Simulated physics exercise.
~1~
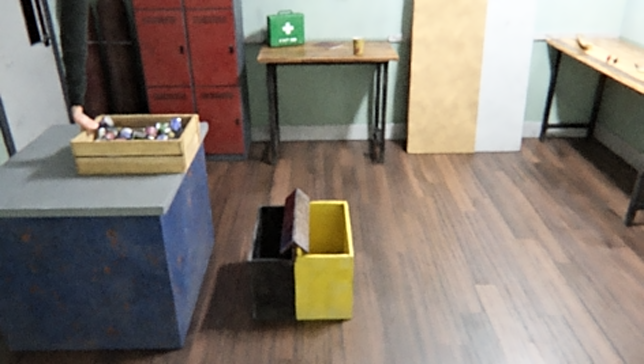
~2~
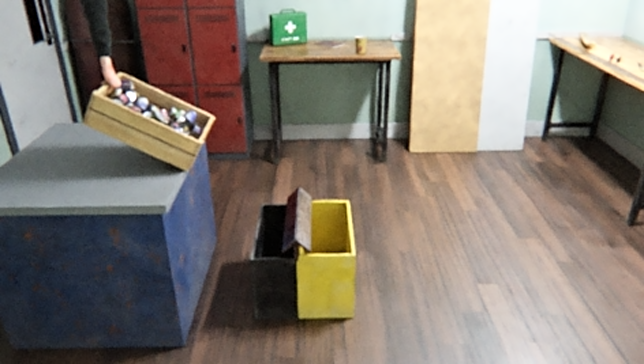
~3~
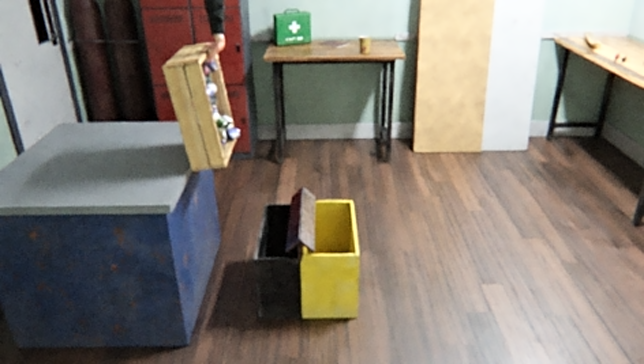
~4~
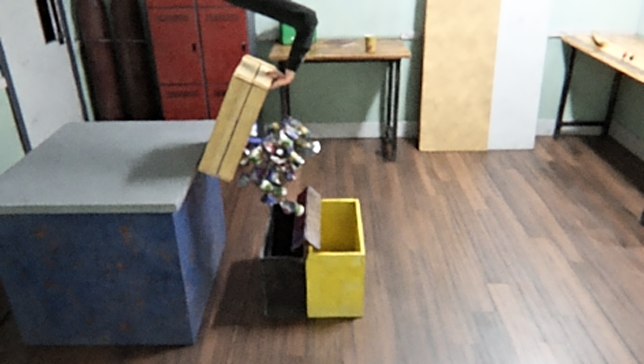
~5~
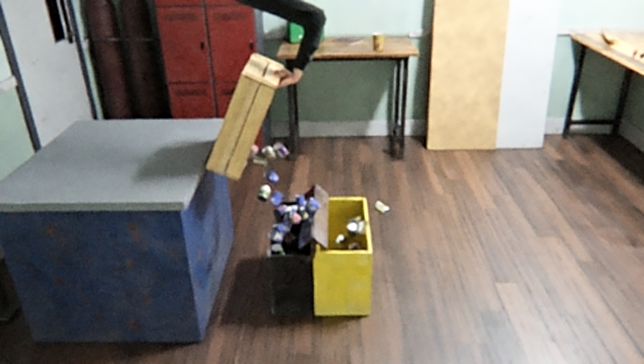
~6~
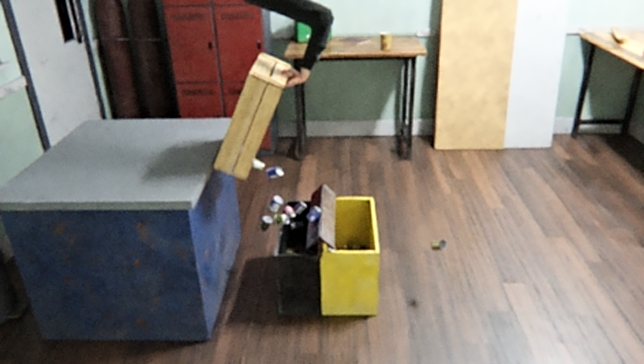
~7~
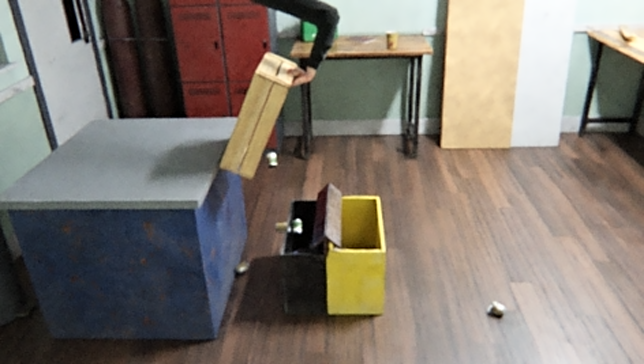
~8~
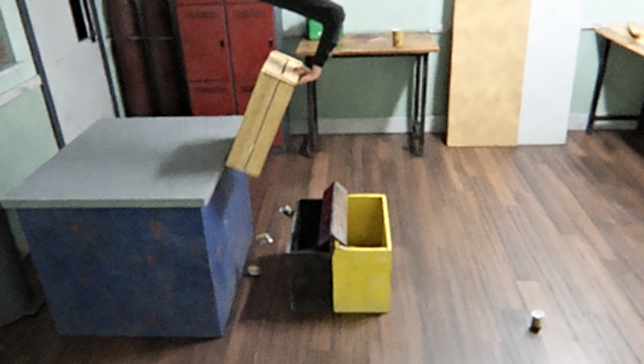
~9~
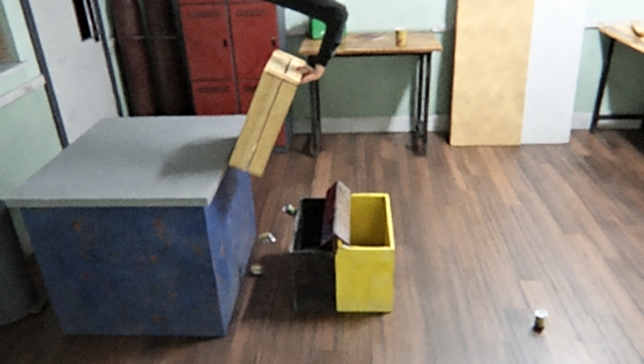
A wooden box of small tins is tipped over black and yellow bins, scattering a few.
